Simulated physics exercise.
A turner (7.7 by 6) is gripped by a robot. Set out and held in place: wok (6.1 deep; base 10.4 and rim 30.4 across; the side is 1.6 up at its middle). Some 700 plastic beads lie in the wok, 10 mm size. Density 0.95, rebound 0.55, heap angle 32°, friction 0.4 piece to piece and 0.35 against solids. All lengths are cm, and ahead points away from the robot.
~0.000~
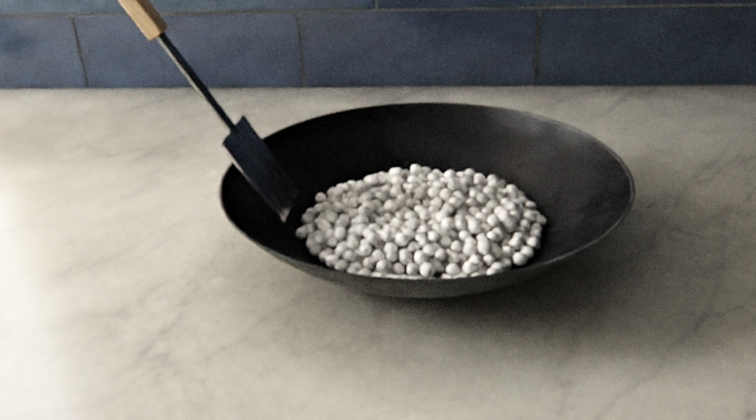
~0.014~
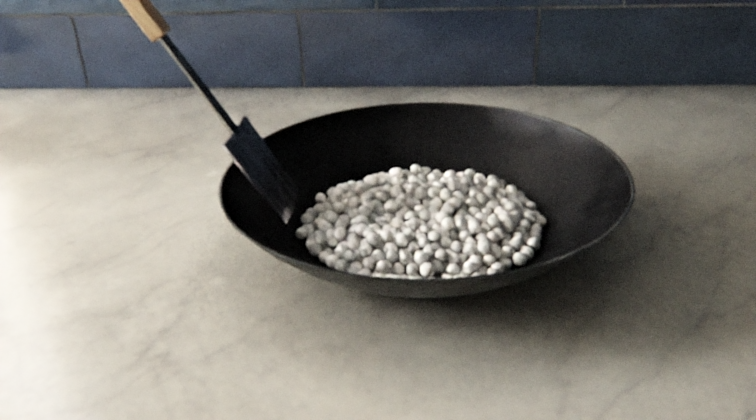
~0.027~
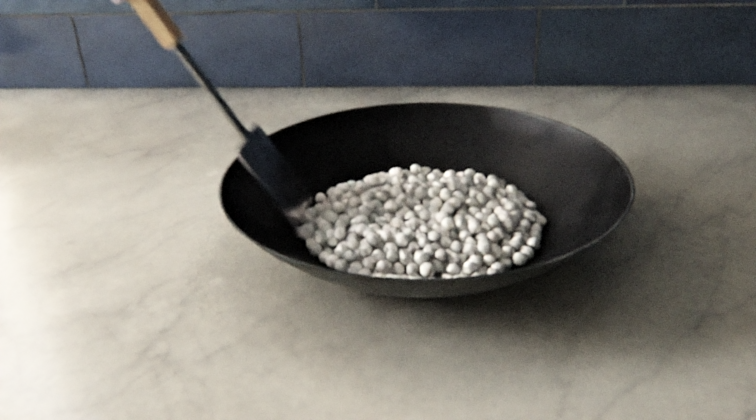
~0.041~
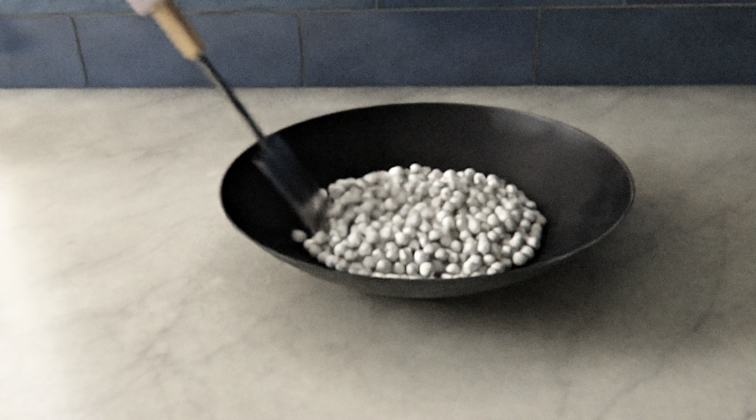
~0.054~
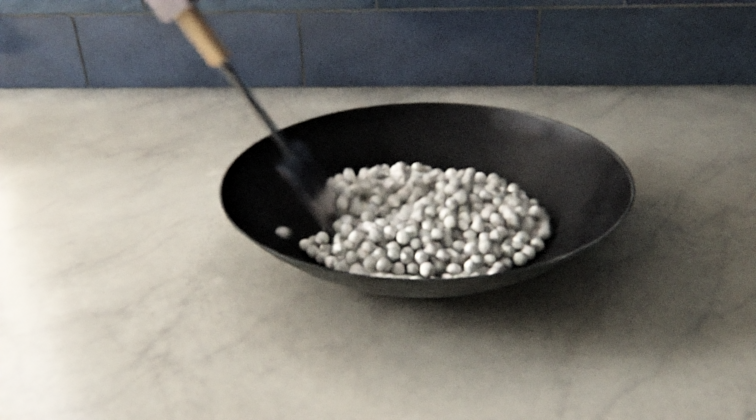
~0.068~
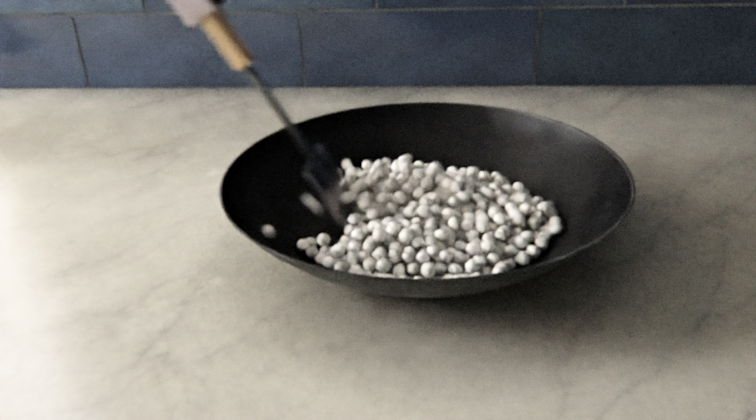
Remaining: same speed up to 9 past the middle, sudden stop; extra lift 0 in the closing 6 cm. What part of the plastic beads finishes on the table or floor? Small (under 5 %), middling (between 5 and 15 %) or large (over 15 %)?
A large share, over 15 %, ends on the table or floor.
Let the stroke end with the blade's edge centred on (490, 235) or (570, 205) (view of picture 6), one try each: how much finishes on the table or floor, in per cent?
About 0 and 30 per cent.
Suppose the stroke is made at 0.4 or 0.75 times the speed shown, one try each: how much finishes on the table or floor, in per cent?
About 0 and 10 per cent.
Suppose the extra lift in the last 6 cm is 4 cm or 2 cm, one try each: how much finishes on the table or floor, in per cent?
About 20 and 20 per cent.
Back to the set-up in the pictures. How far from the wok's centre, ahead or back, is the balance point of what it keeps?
Roughly 3.5 cm ahead.
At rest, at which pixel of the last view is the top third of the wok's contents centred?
At about (538, 214).
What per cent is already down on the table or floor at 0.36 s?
Roughly 10 per cent.
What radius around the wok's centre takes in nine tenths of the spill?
Roughly 50 cm.
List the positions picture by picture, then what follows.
Turner top edge at (232, 129), sloping 59°; upper third of the load around (422, 213), from x 300 to 540, top at y 170; 697 in the wok, in the first picture.
Turner top edge at (234, 130), sloping 59°; upper third of the load around (422, 213), from x 300 to 540, top at y 170, in the second picture.
Turner top edge at (246, 137), sloping 59°; upper third of the load around (422, 213), from x 300 to 540, top at y 170, in the third picture.
Turner top edge at (268, 146), sloping 59°; upper third of the load around (422, 211), from x 300 to 540, top at y 170, in the fourth picture.
Turner top edge at (290, 153), sloping 59°; upper third of the load around (420, 205), from x 285 to 545, top at y 165, in the fifth picture.
Turner top edge at (313, 157), sloping 59°; upper third of the load around (421, 202), from x 270 to 555, top at y 160; 697 in the wok, in the sixth picture.
By 0.10 s, sloping 59°, highest piece 9 above the table; 697 in the wok.
By 0.14 s, sloping 59°, highest piece 14 above the table; 695 in the wok, 2 on the blade or in flight.
By 0.36 s, sloping 59°, highest piece 14 above the table; 565 in the wok, 61 on the table or floor, 71 on the blade or in flight.
By 1.41 s, sloping 59°, highest piece 5 above the table; 562 in the wok, 135 on the table or floor.
Final count, 562 in the wok, 135 on the table or floor. That is 19 % on the table or floor.
